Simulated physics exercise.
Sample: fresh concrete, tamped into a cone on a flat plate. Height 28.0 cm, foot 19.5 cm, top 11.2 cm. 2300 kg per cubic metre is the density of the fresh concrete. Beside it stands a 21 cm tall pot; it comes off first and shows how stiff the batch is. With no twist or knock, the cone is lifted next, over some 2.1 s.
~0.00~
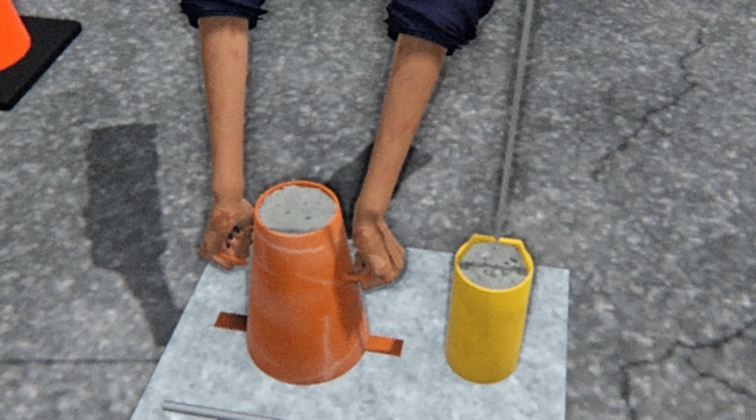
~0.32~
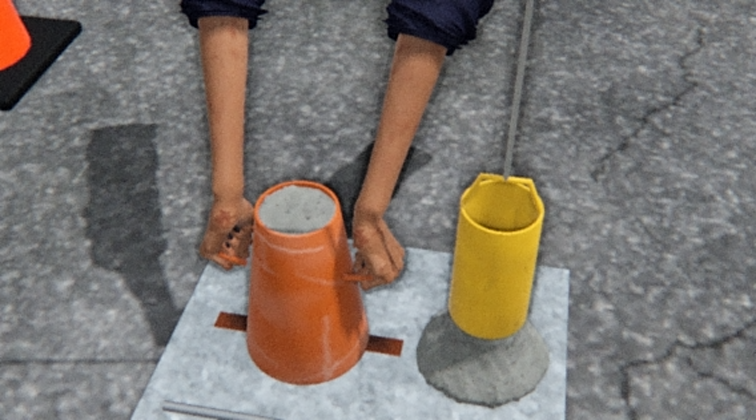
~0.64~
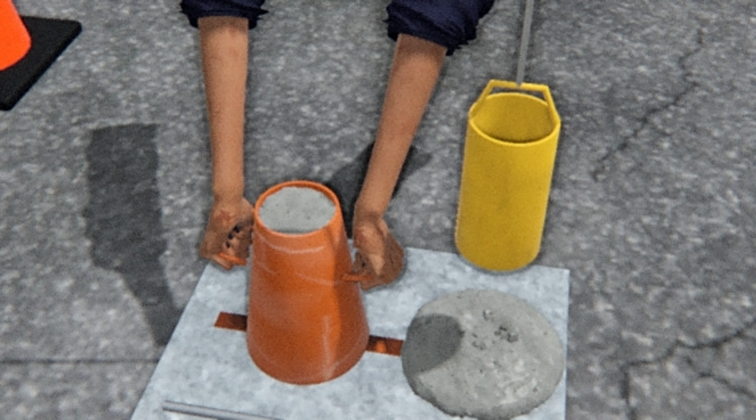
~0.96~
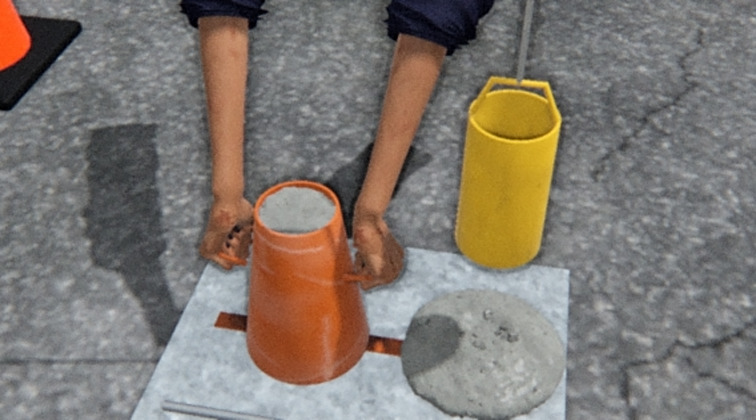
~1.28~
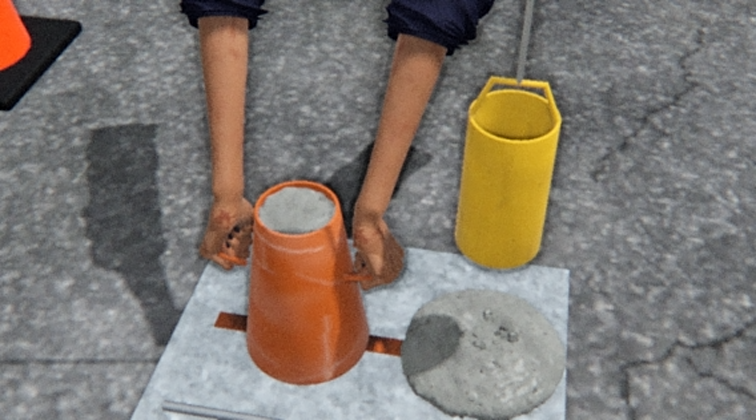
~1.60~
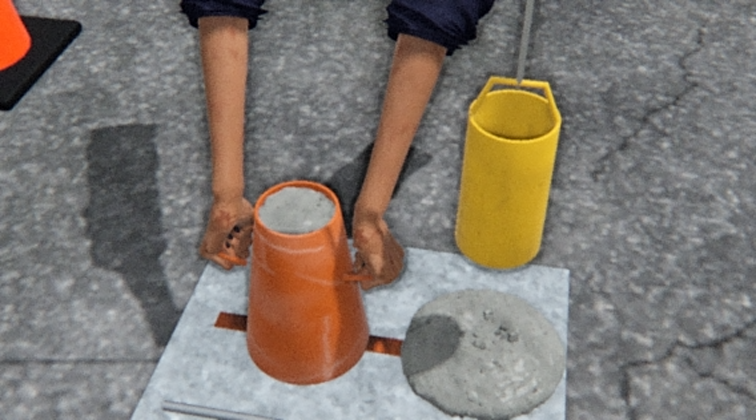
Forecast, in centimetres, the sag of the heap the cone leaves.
Roughly 21 centimetres.
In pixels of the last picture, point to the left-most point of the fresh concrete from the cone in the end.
I'd mark it at about (188, 348).
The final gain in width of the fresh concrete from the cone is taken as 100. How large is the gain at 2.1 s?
Roughly 60 per cent.
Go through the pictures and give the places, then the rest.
The first picture shows middle of the pot's mouth at (494, 265), still down; middle of the cone's top at (297, 210), not yet moved.
The second picture shows middle of the pot's mouth at (502, 208), raised 11 cm; the heap from the pot 11 cm high and 21 cm wide, top at (487, 313); middle of the cone's top at (297, 210), not yet moved.
The third picture shows middle of the pot's mouth at (514, 120), raised 26 cm; the heap from the pot 5.6 cm high and 26 cm wide, top at (484, 334); middle of the cone's top at (297, 210), not yet moved.
The fourth picture shows middle of the pot's mouth at (514, 117), raised 26 cm; the heap from the pot 5.6 cm high and 26 cm wide, top at (484, 334); middle of the cone's top at (297, 210), not yet moved.
The fifth picture shows middle of the pot's mouth at (514, 117), raised 26 cm; the heap from the pot 5.6 cm high and 26 cm wide, top at (484, 334); middle of the cone's top at (297, 210), not yet moved.
The sixth picture shows middle of the pot's mouth at (514, 117), raised 26 cm; the heap from the pot 5.6 cm high and 26 cm wide, top at (484, 334); middle of the cone's top at (297, 210), not yet moved.
By 2.1 s, the cone is up 5.9 cm; the fresh concrete has come down 12 cm to 16 cm and is 30 cm wide.
By 2.7 s, the cone is up 18 cm; the fresh concrete has come down 21 cm to 7.3 cm and is 39 cm wide.
By 3.2 s, the cone is up 29 cm; the fresh concrete has come down 21 cm to 7.3 cm and is 39 cm wide.
By 3.8 s, the cone is clear; the fresh concrete has come down 21 cm to 7.3 cm and is 39 cm wide.
By 4.4 s, at rest, the cone is clear; the fresh concrete has come down 21 cm to 7.2 cm and is 39 cm wide.
